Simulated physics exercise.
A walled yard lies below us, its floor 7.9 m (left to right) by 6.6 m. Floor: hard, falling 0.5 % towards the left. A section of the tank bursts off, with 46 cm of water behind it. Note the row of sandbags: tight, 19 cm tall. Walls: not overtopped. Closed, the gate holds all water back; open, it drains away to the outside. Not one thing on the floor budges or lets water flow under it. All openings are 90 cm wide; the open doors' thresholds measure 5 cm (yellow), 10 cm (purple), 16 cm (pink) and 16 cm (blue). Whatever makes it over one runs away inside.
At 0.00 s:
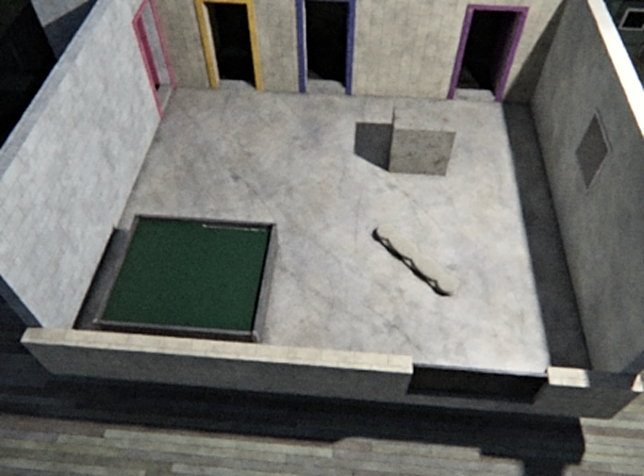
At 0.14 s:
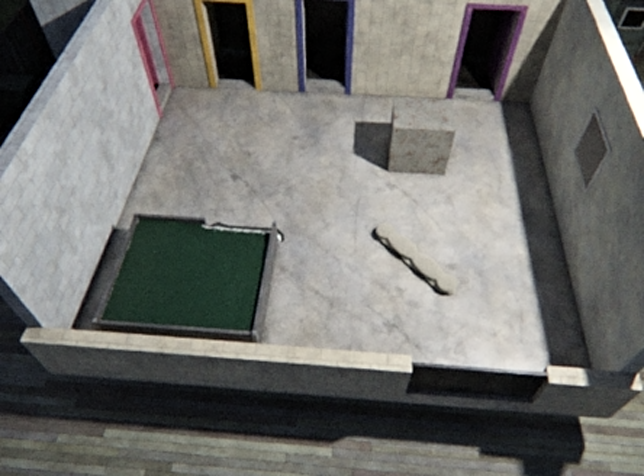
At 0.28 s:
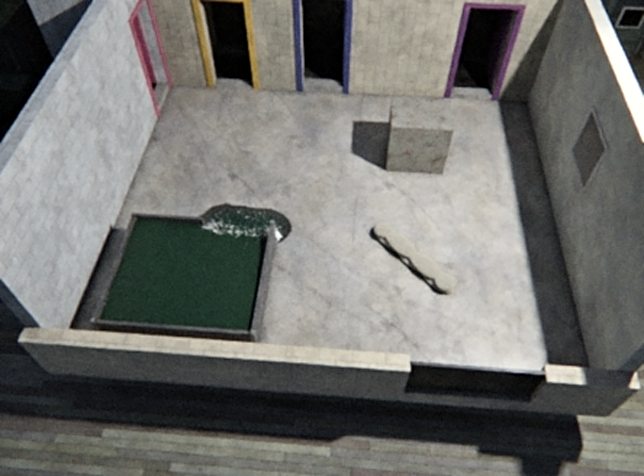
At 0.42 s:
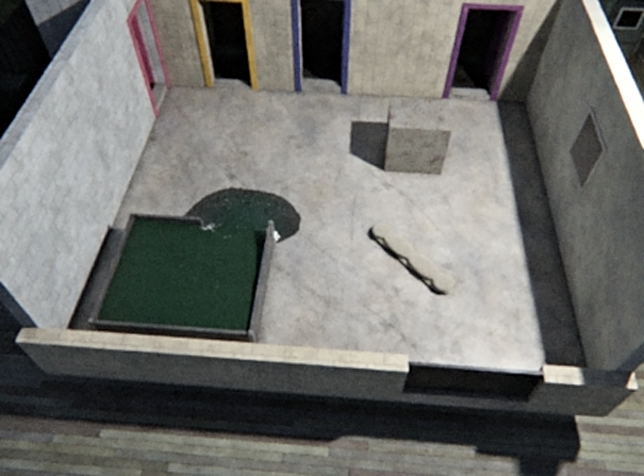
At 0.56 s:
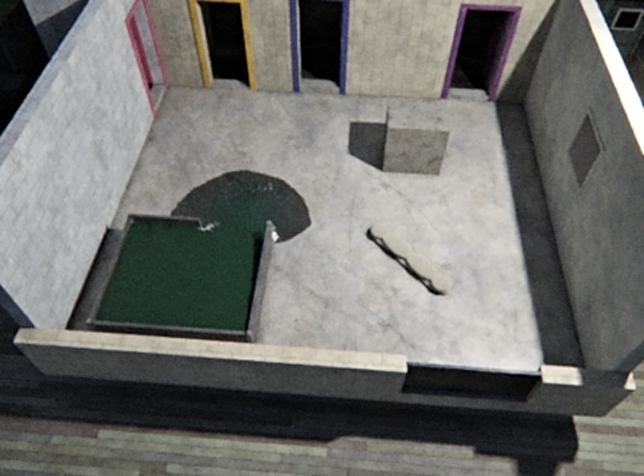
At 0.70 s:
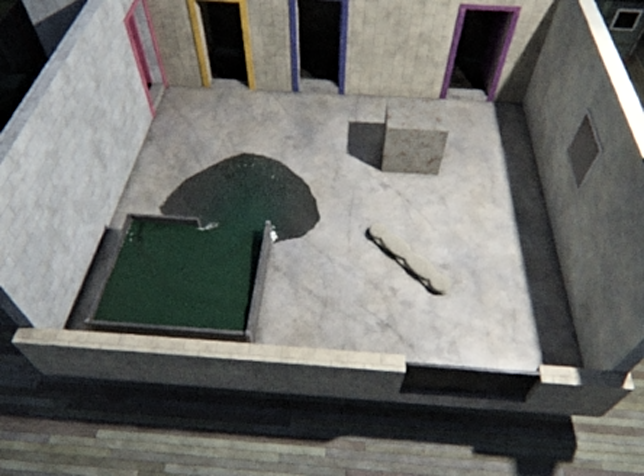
Dark green water pours through a gap in the far side of a rectangular tank in a walled yard and fans out across the pale floor toward the coloured doorways, while the block and the row of sandbags stay still.
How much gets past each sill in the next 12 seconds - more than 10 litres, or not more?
Outcome: At the yellow door the limit will be broken; at the purple door the limit will hold; at the pink door the limit will hold; at the blue door the limit will hold.
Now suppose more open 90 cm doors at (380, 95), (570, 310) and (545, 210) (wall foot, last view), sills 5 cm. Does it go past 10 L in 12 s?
In turn: Beyond it, short of it, short of it.
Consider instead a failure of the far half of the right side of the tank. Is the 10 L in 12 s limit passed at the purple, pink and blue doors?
The purple door comes out less than that, the pink door less than that and the blue door less than that.
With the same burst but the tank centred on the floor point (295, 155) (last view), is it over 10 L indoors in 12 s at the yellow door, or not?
Then yellow falls short.
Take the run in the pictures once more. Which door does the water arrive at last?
Purple.
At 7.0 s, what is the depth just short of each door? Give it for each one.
In cm: Yellow 9, purple 3, pink 10, blue 9.
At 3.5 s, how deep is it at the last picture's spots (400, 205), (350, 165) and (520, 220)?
1, 2, 0 cm.
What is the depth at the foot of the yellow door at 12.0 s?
6.5 cm.
After 1.4 s water covers 20 % of the floor and is deepest (24 cm) near (250, 232); yellow door not reached, purple door not reached, pink door not reached, blue door not reached.
After 2.2 s water covers 35 % of the floor and is deepest (22 cm) near (239, 231); yellow door 11 cm at the sill, 4 L in, purple door not reached, pink door not reached, blue door 15 cm at the sill, 0 L in.
After 3.5 s water covers 40 % of the floor and is deepest (20 cm) near (166, 87); yellow door 14 cm at the sill, 52 L in, purple door 3 cm at the sill, 0 L in, pink door 14 cm at the sill, 0 L in, blue door 15 cm at the sill, 0 L in.
After 7.0 s water covers 60 % of the floor and is deepest (10 cm) near (164, 92); yellow door 9 cm at the sill, 121 L in, purple door 3 cm at the sill, 0 L in, pink door 10 cm at the sill, 1 L in, blue door 9 cm at the sill, 1 L in.
After 12.0 s water covers 85 % of the floor and is deepest (10 cm) near (58, 352); yellow door 7 cm at the sill, 147 L in, purple door 6 cm at the sill, 0 L in, pink door 8 cm at the sill, 1 L in, blue door 5 cm at the sill, 1 L in.
